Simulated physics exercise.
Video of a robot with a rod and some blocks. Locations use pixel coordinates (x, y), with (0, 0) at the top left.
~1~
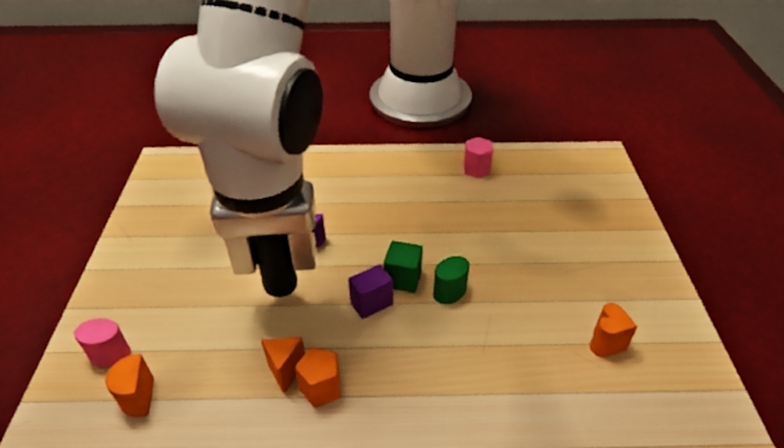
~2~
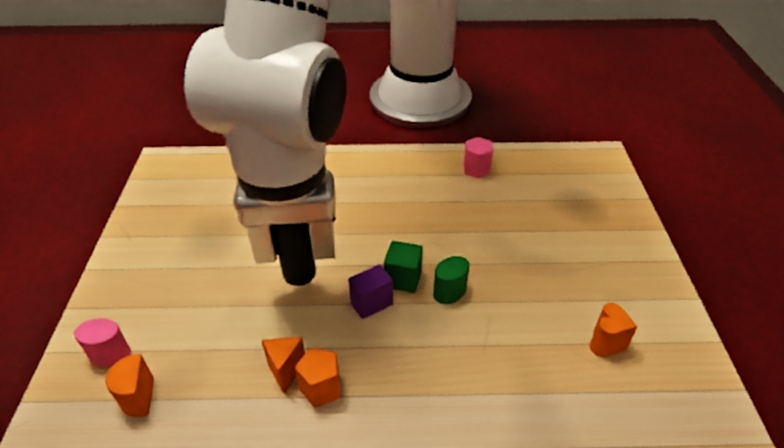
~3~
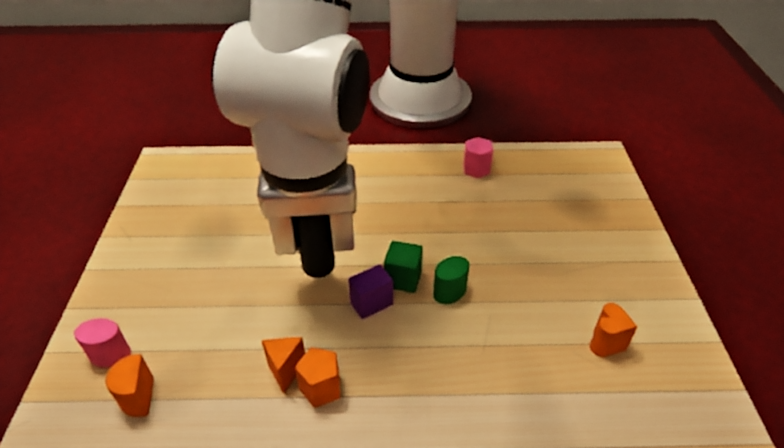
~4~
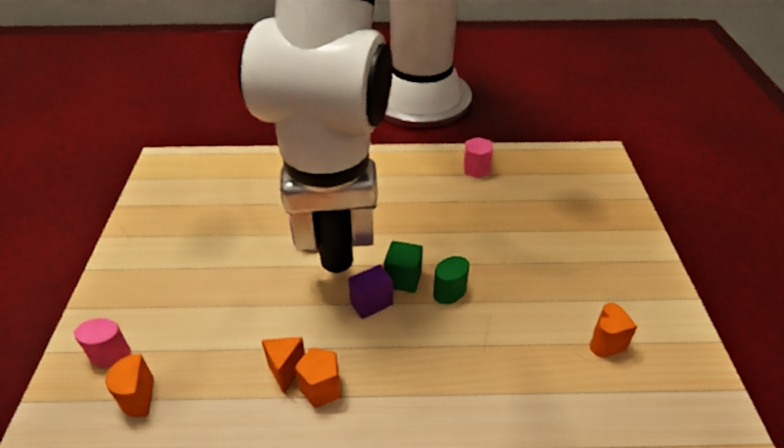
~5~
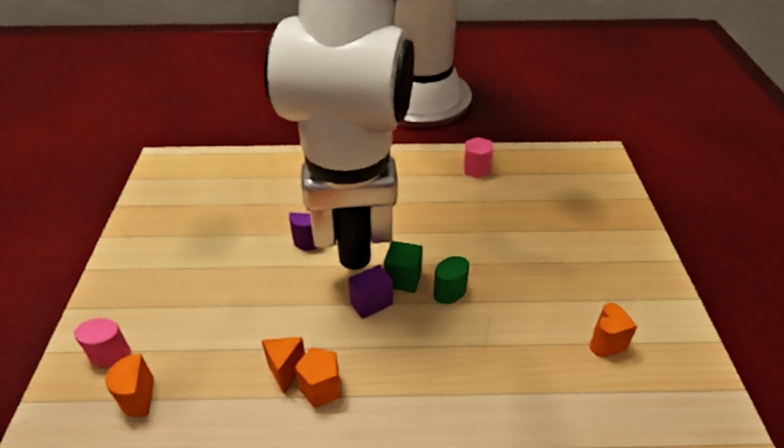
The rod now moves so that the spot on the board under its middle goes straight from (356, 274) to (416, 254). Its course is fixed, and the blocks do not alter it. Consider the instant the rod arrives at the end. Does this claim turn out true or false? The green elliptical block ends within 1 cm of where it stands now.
True - the claim holds.
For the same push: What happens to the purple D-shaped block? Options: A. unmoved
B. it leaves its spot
Letter A.
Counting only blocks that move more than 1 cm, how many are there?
I predict one.
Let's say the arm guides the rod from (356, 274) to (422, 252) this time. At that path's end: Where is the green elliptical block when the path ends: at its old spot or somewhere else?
It ends up on the same spot.
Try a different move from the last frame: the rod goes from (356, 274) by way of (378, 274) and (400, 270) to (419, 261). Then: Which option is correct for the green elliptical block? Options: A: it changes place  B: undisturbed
The one that fits is A, it changes place.
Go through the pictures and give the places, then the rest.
The first frame shows rod's lower end (281, 286); purple D-shaped block hidden; green square piece (404, 254); green elliptical block (452, 267).
The second frame shows rod (300, 275); blocks still.
The third frame shows rod (319, 267); blocks still.
The fourth frame shows rod (337, 262); blocks still.
The fifth frame shows rod (355, 259); purple D-shaped block (305, 218); green square piece (404, 254); green elliptical block (452, 267).
On the path given first. Halfway along, rod (387, 249); green square piece (413, 254), turned 25° clockwise.
At the end, rod (417, 240); purple D-shaped block still; green square piece (423, 255), turned 50° clockwise; green elliptical block still.
